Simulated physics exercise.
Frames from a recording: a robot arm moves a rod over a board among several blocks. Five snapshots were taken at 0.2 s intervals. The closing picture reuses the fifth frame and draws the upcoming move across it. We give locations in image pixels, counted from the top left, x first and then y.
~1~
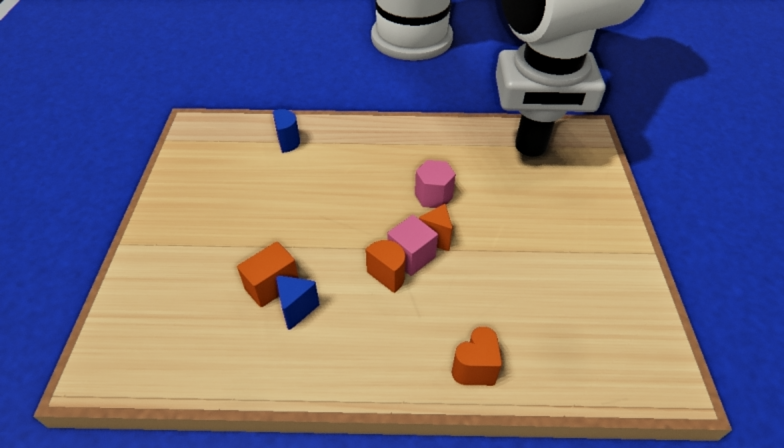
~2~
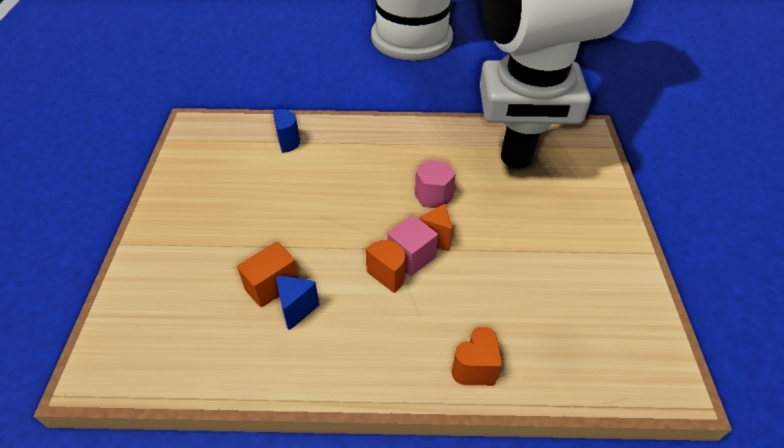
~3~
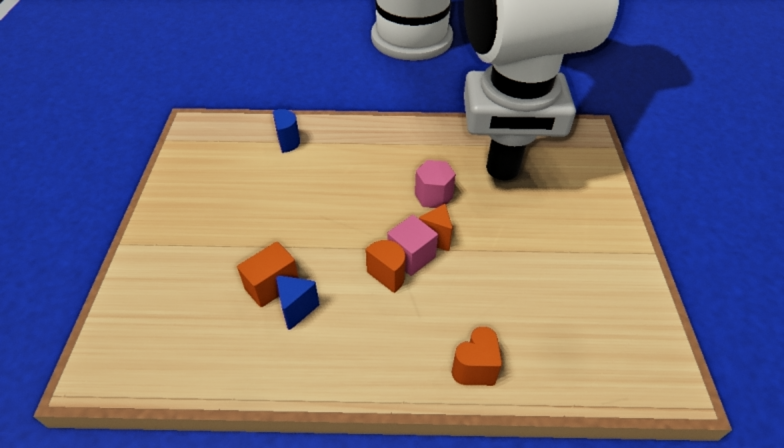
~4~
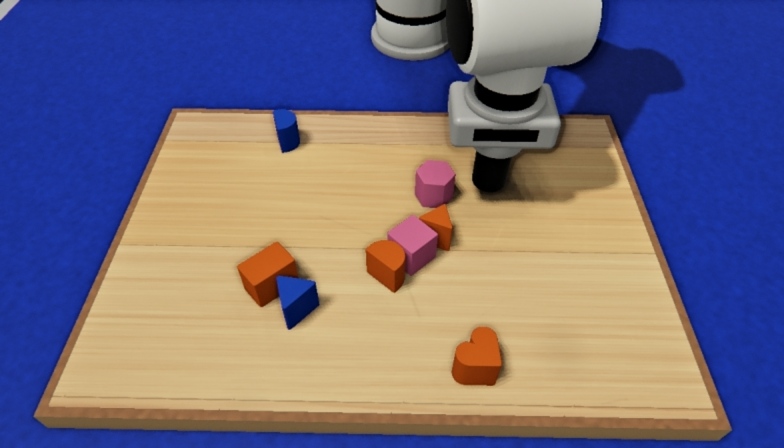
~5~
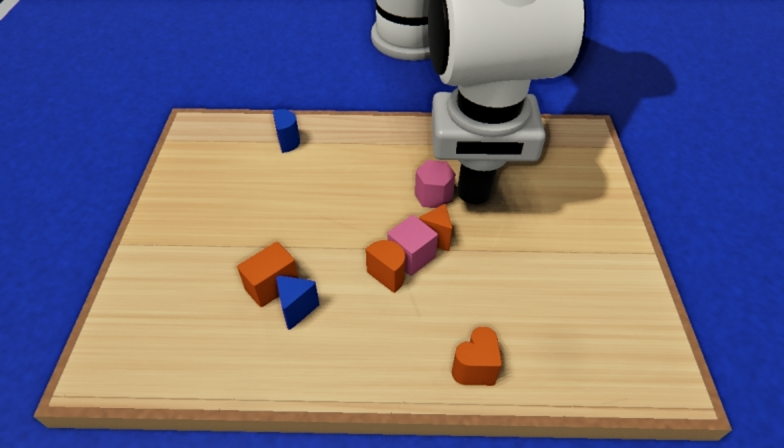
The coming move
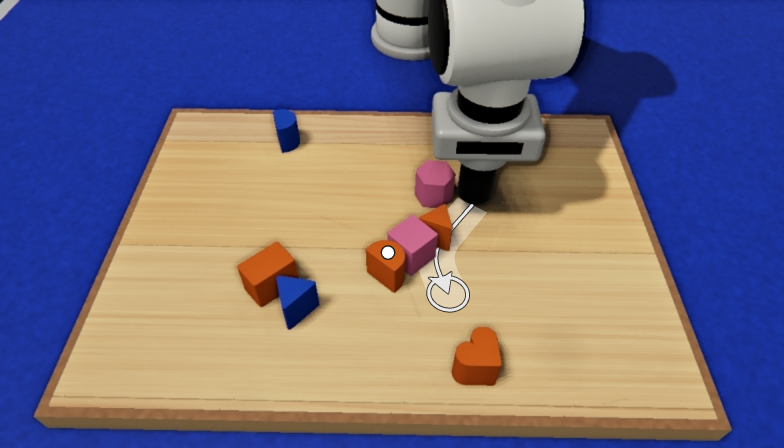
In the video, a robot arm lowers no block but moves its black rod steadily left and toward the viewer across a wooden board, drawing close to the pink hexagon, while the orange, pink and blue blocks stay still.
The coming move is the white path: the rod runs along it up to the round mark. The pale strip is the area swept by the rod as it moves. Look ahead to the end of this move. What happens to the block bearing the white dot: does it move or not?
It gets moved.
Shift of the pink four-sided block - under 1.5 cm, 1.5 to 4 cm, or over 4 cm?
It shifts by 1.5 to 4 cm.
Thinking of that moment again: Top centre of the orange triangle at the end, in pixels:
It is at (408, 217).
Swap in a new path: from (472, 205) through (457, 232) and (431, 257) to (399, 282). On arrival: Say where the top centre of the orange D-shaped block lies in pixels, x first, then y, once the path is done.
The middle of its top is at (348, 272).
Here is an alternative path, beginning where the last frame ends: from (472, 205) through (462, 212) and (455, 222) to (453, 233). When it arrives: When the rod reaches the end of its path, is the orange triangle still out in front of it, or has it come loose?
As far as I can tell, the orange triangle is still leading the way in front of the rod.
The line goes from (472, 205) over (451, 229) and (436, 258) to (448, 293); the dot is on the orange D-shaped block.
What follows on the original path. One third of the way, rod at (452, 219); orange D-shaped block at (384, 258); pink four-sided block at (405, 235), turned 20° anticlockwise; orange triangle at (425, 220).
Two thirds of the way, rod at (437, 248); orange D-shaped block at (375, 266), turned 15° anticlockwise; pink four-sided block at (396, 242); orange triangle at (408, 217).
At the end, rod at (450, 282); orange D-shaped block at (371, 267), turned 20° anticlockwise; pink four-sided block at (396, 244), turned 15° clockwise; pink hexagon unmoved; orange triangle at (408, 217).
